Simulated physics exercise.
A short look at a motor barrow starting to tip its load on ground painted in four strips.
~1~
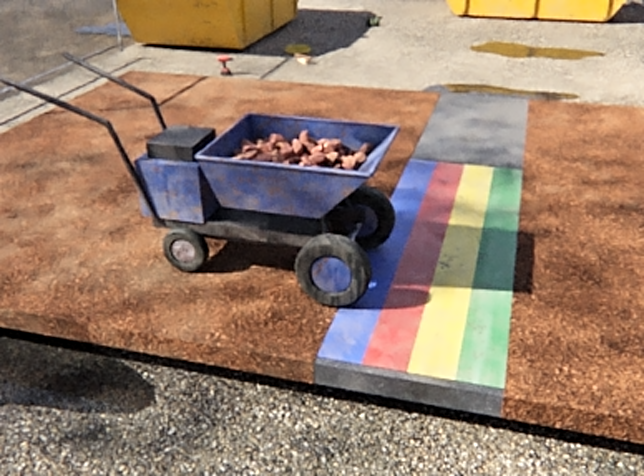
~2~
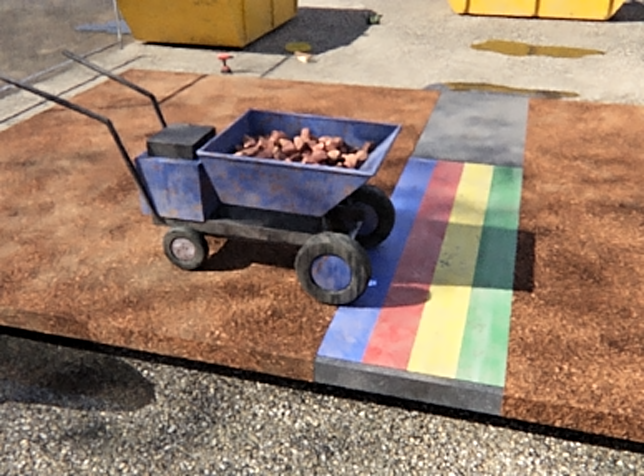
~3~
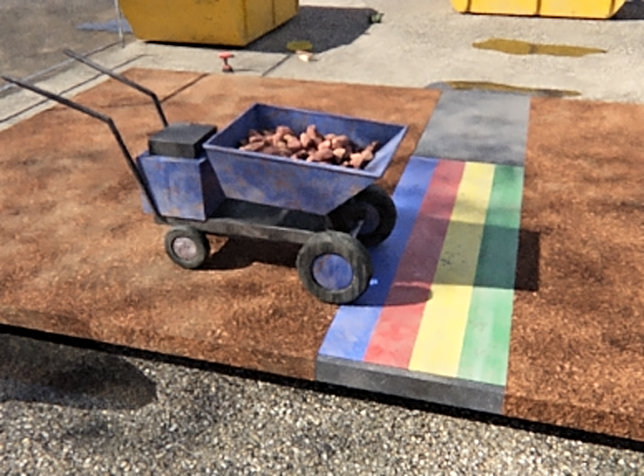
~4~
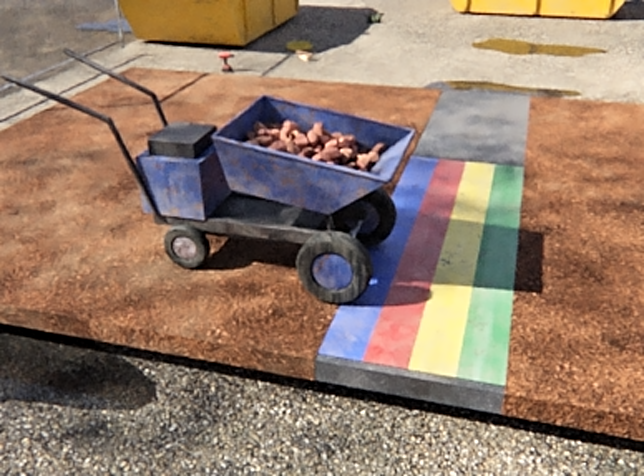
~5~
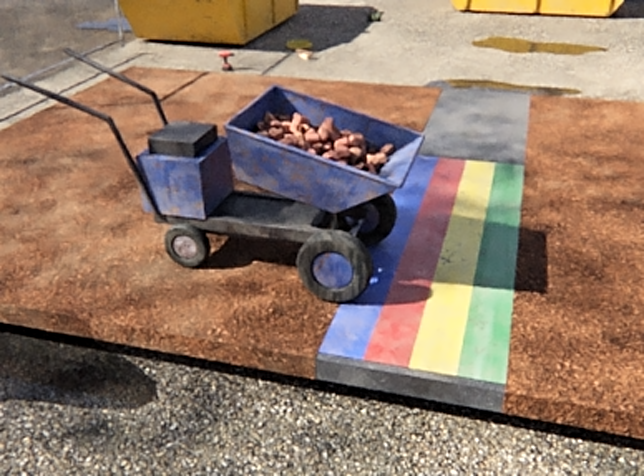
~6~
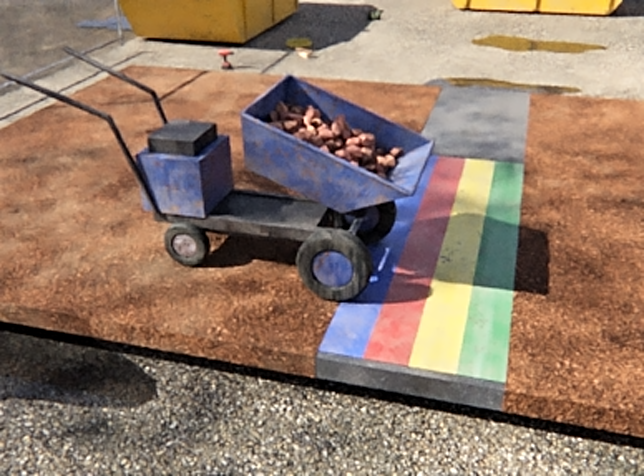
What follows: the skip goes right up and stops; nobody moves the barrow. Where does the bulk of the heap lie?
The green one gets the largest share.
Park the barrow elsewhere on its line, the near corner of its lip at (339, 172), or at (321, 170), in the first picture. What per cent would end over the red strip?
Near 0 % and 20 %.
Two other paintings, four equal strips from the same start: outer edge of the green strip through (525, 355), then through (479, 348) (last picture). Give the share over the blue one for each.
About 0 and 0 per cent.
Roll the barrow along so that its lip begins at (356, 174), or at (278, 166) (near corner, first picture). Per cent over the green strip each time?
First some 30, then 10 per cent.
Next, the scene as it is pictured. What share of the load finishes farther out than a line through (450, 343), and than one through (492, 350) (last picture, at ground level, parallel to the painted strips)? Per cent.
The first gives 80 %, the second 40 %.
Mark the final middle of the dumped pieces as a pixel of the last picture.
At about (505, 283).
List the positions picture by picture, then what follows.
The first frame shows lip of the skip at (371, 175), level; top of the load at (286, 152), lumps of rubble; blue strip at (351, 330); red strip at (394, 337); yellow strip at (438, 344); green strip at (484, 351).
The second frame shows lip of the skip at (373, 174), tipped barely; top of the load at (288, 149).
The third frame shows lip of the skip at (380, 176), tipped barely; top of the load at (283, 149).
The fourth frame shows lip of the skip at (389, 181), tipped a little; top of the load at (279, 146).
The fifth frame shows lip of the skip at (400, 186), tipped a little; top of the load at (289, 139).
The sixth frame shows lip of the skip at (412, 195), tipped clearly; top of the load at (286, 130); blue strip at (353, 324); red strip at (396, 331); yellow strip at (440, 338); green strip at (485, 345).
Soon, skip tipped steeply; all in the skip.
A while on, skip tipped right over; about half in the skip; a small part over the yellow strip; about a third over the green strip; a small part off the paint.
Towards the end, skip tipped right over; about a quarter in the skip; a stray few over the red strip; a small part over the yellow strip; about a third over the green strip; about a third off the paint.
Finally, skip tipped right over; about a quarter in the skip; none over the blue strip; a stray few over the red strip; a small part over the yellow strip; about a third over the green strip; about a third off the paint.
